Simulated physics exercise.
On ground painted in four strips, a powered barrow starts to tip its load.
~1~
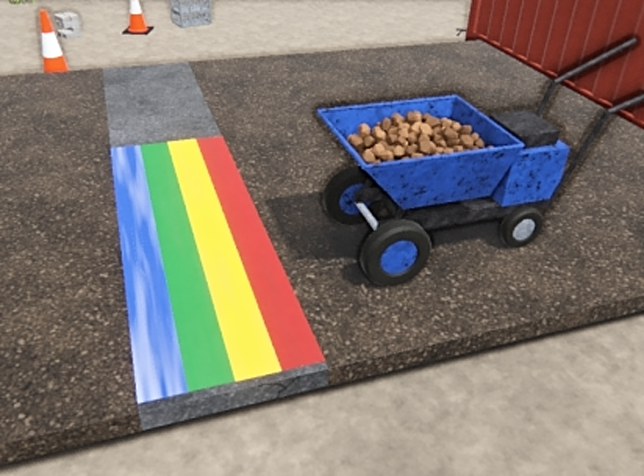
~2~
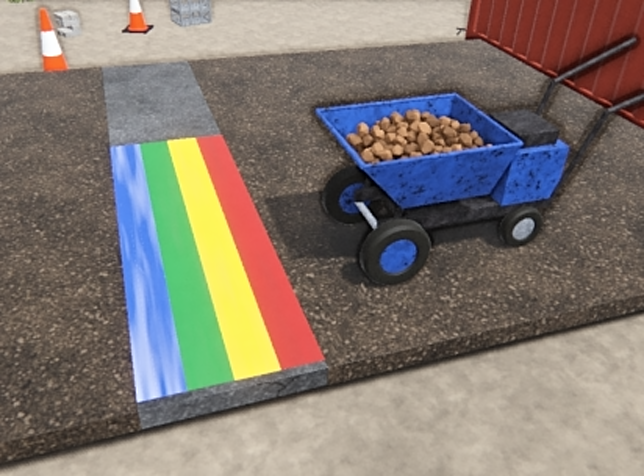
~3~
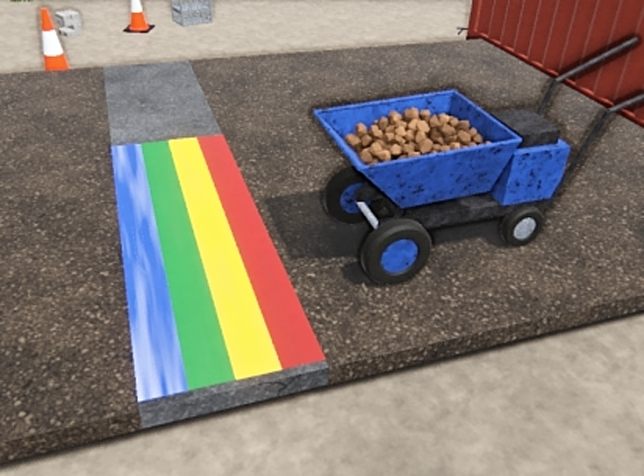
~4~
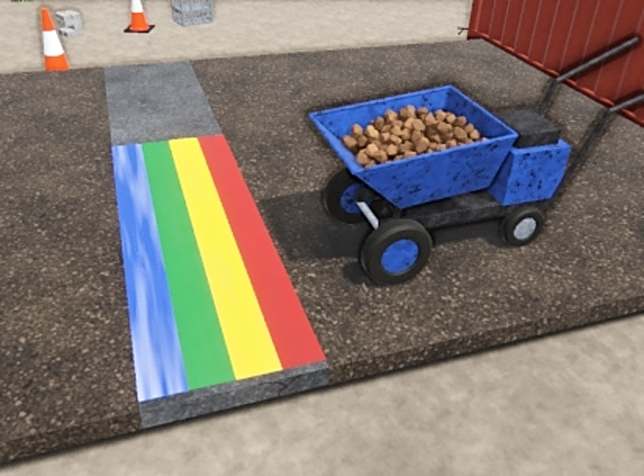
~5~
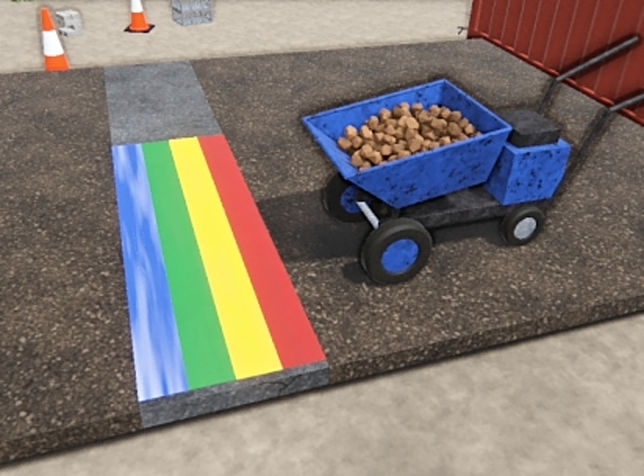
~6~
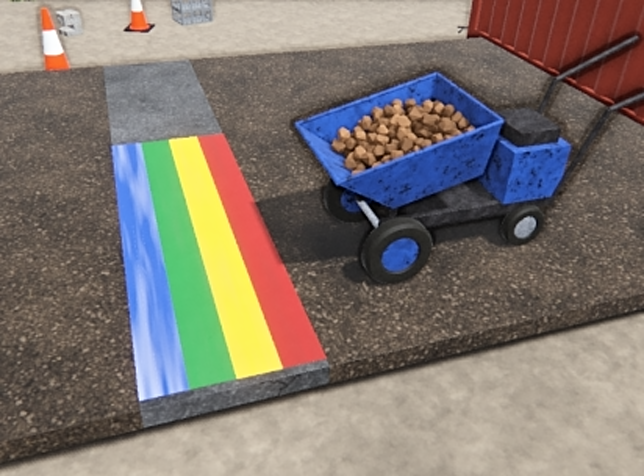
We see a blue powered barrow loaded with brown clods standing to the right of blue, green, yellow and red strips; its skip, level at first, tilts slightly toward the left while the wheels stay in place.
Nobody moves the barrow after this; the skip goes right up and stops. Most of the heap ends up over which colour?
It ends up mostly over yellow.
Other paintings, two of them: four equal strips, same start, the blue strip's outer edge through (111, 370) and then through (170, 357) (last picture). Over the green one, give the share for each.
The first painting gives around 20 per cent, the second around 20 per cent.
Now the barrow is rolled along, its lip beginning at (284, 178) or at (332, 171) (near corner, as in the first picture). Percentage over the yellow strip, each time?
In turn 0 and 30 in a hundred.
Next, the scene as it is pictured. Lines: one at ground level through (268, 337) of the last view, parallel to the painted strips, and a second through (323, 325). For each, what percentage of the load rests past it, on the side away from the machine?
In order, some 60 % then some 80 %.
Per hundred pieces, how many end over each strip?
Red strip = 20 %; yellow strip = 30 %; green strip = 20 %; blue strip = 5 %.
Soon after the last picture, skip tipped steeply; all in the skip.
A little later, skip tipped right over; most in the skip; a small part over the red strip; a small part over the yellow strip; a stray few over the green strip.
Later still, skip tipped right over; about a quarter in the skip; about a quarter over the red strip; about a third over the yellow strip; about a quarter over the green strip; a small part over the blue strip; a stray few off the paint.
At rest, skip tipped right over; about a quarter in the skip; about a quarter over the red strip; about a third over the yellow strip; about a quarter over the green strip; a small part over the blue strip; a stray few off the paint.
